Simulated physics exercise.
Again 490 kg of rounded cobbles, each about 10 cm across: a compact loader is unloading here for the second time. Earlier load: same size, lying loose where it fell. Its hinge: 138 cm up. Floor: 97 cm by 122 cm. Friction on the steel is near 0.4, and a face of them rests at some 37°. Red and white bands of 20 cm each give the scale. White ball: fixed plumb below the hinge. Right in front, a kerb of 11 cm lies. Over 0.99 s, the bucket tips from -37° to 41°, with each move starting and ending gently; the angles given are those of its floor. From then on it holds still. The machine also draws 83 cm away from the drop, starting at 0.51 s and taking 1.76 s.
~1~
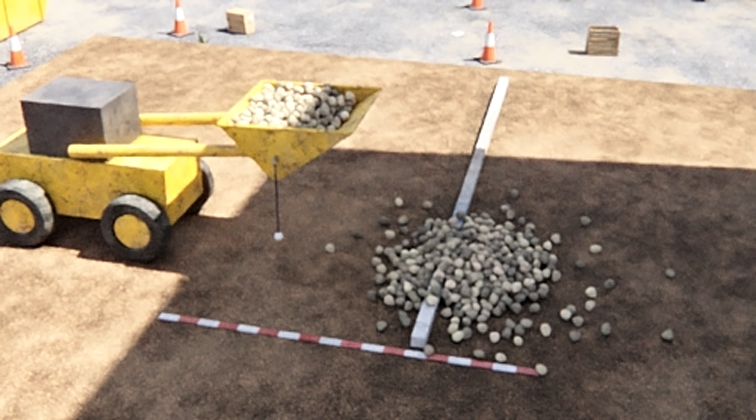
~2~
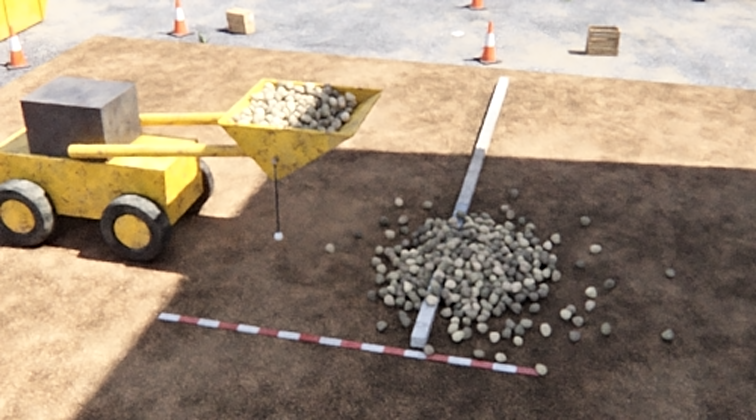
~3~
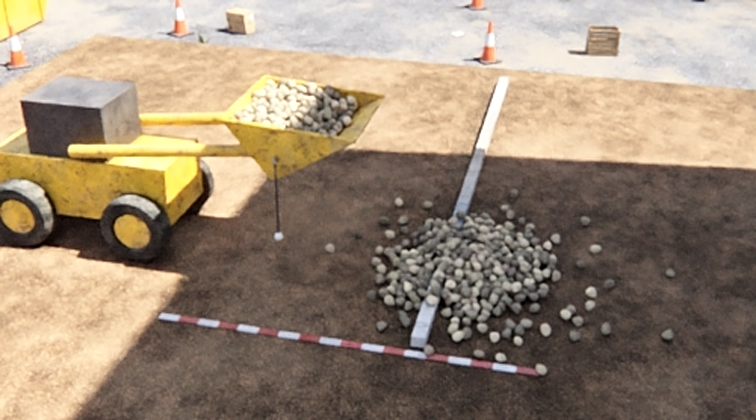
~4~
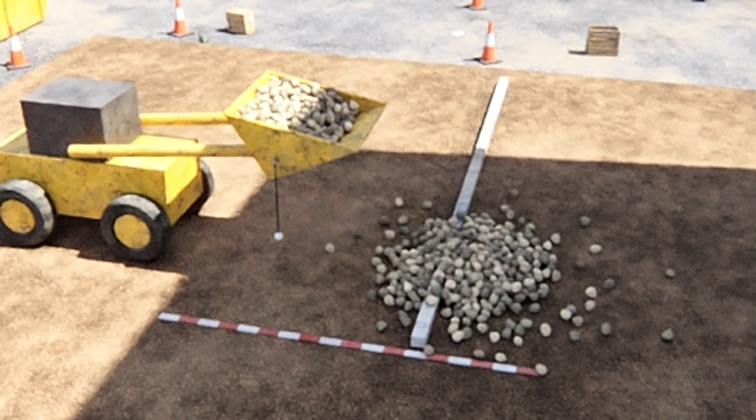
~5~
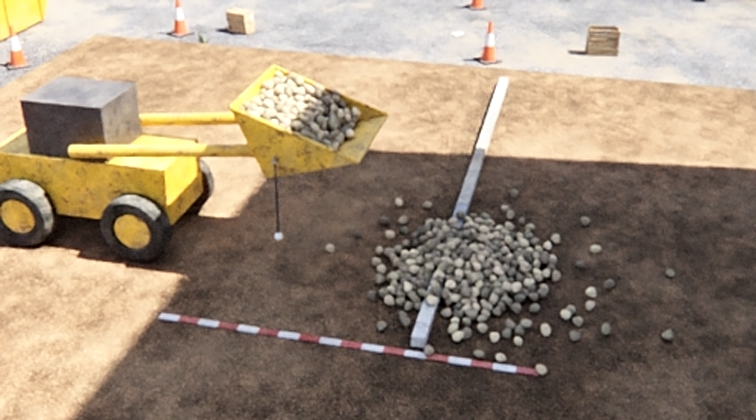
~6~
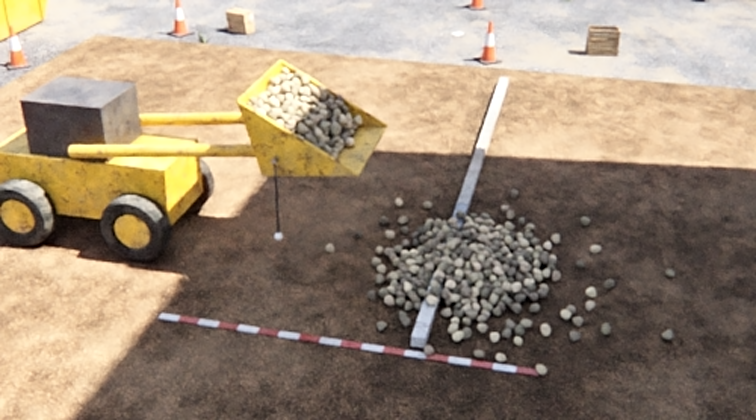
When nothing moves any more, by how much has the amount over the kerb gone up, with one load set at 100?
It has gone up by about 0 per cent of a load.
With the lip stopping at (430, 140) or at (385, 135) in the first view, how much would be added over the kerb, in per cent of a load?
Around 20 percent, then around 0 percent.
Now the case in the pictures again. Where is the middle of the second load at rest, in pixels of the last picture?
In the last view, about pixel (362, 251).
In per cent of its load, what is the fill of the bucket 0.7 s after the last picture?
Close to 45 in a hundred.
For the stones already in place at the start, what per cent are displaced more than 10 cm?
Around 0 in a hundred.
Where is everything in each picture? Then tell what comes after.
Lip at (352, 133), floor tilted -37°, highest stones at (312, 91). The earlier load is highest near (458, 257), 21 cm above ground level, 31 % on this side of the kerb, 69 % over the kerb, in the first picture.
Lip at (353, 136), floor tilted -35°, highest stones at (304, 90), in the second picture.
Lip at (355, 142), floor tilted -31°, highest stones at (283, 90), in the third picture.
Lip at (358, 151), floor tilted -24°, highest stones at (275, 87), in the fourth picture.
The bucket is at -16°, its lip at (359, 162); the top of the load is at (277, 83), in the fifth picture.
The bucket is at -7°, its lip at (359, 175); the top of the load is at (283, 80), in the sixth picture.
Then, 0.3 s after the last picture the floor is at 29°; in per cent of one load, 100 in the bucket, 31 on this side of the kerb, 69 over the kerb; the foremost stones are at (614, 284).
Then, 0.7 s after the last picture the floor is at 41°; in per cent of one load, 47 in the bucket, 84 on this side of the kerb, 69 over the kerb; the foremost stones are at (614, 284).
Then, 2.3 s after the last picture the floor is at 41°; in per cent of one load, 0 in the bucket, 131 on this side of the kerb, 69 over the kerb; the foremost stones are at (614, 284).
Then, 5.1 s after the last picture the floor is at 41°; in per cent of one load, 0 in the bucket, 131 on this side of the kerb, 69 over the kerb; the foremost stones are at (614, 284). Net gain over the kerb, 0.
